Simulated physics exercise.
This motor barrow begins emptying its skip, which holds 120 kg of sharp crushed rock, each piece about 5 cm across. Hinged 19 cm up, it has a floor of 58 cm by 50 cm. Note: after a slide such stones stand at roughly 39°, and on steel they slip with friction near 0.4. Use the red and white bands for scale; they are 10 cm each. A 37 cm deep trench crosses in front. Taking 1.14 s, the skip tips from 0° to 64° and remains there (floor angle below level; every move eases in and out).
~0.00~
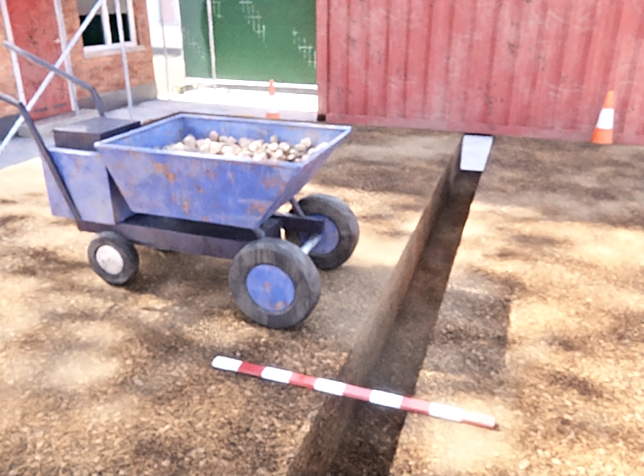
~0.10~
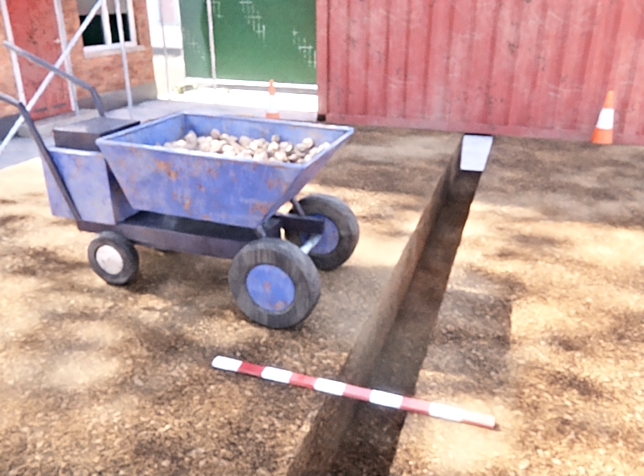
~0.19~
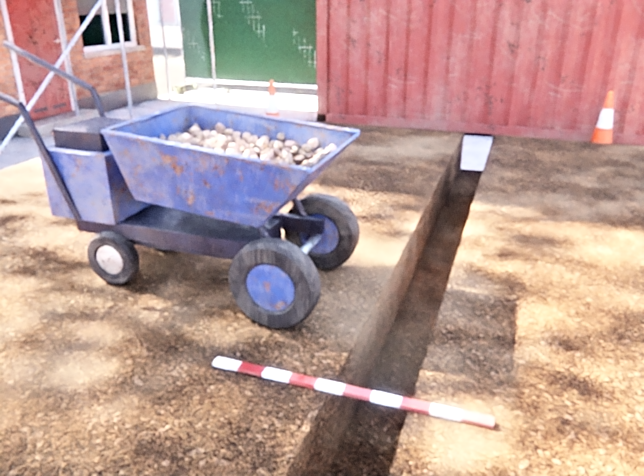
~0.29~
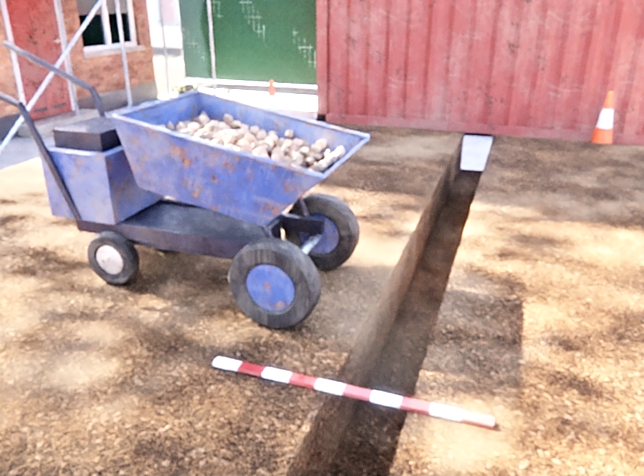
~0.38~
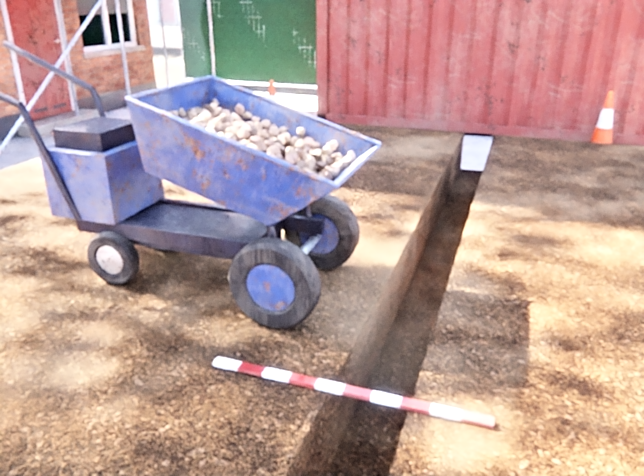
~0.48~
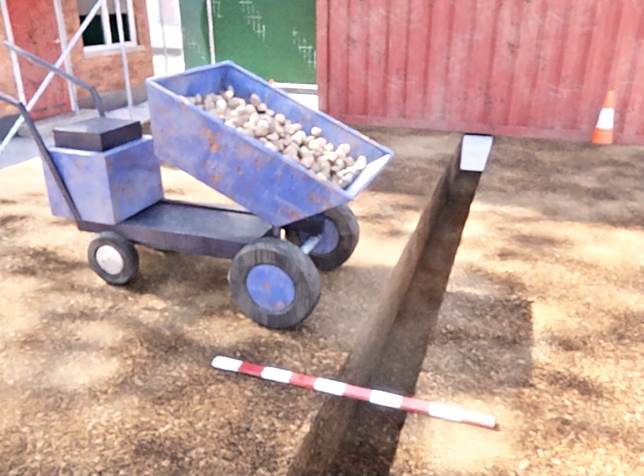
A blue motor barrow stood still beside a narrow trench while its skip, loaded with rough stones, slowly tilted toward the right, its back end rising higher and the stones staying heaped inside.
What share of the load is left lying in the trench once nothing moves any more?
About 28 per cent.
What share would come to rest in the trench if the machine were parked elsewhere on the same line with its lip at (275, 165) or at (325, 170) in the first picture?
40 %, then 10 %.
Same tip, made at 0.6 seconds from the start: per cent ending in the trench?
Around 10 per cent would end in the trench.
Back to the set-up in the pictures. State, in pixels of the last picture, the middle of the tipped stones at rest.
Somewhere near pixel (447, 316).
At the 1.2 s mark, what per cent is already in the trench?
Close to 5 per cent has got there by then.
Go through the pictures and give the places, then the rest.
The first frame shows lip at (299, 167), floor tilted 0°, highest stones at (264, 148).
In the second frame, the skip is at 1°, its lip at (302, 168); the top of the load is at (254, 147); the stones move at 0.2 m/s on average.
In the third frame, the skip is at 5°, its lip at (311, 171); the top of the load is at (214, 138); the stones move at 0.4 m/s on average.
In the fourth frame, the skip is at 10°, its lip at (323, 177); the top of the load is at (205, 125); the stones move at 0.6 m/s on average.
In the fifth frame, the skip is at 17°, its lip at (337, 187); the top of the load is at (207, 112); the stones move at 0.7 m/s on average.
The sixth frame shows lip at (352, 199), floor tilted 24°, highest stones at (216, 98); the stones move at 0.8 m/s on average.
After 0.9 s the floor is at 54°; 100 % in the skip; the foremost stones are at (387, 227).
After 1.2 s the floor is at 64°; 93 % in the skip, 4 % in the trench, 3 % past the trench; the foremost stones are at (457, 296).
After 1.6 s the floor is at 64°; 65 % in the skip, 7 % in the trench, 28 % past the trench; the foremost stones are at (554, 343).
After 3.5 s the floor is at 64°; 42 % in the skip, 28 % in the trench, 30 % past the trench; the foremost stones are at (614, 342).
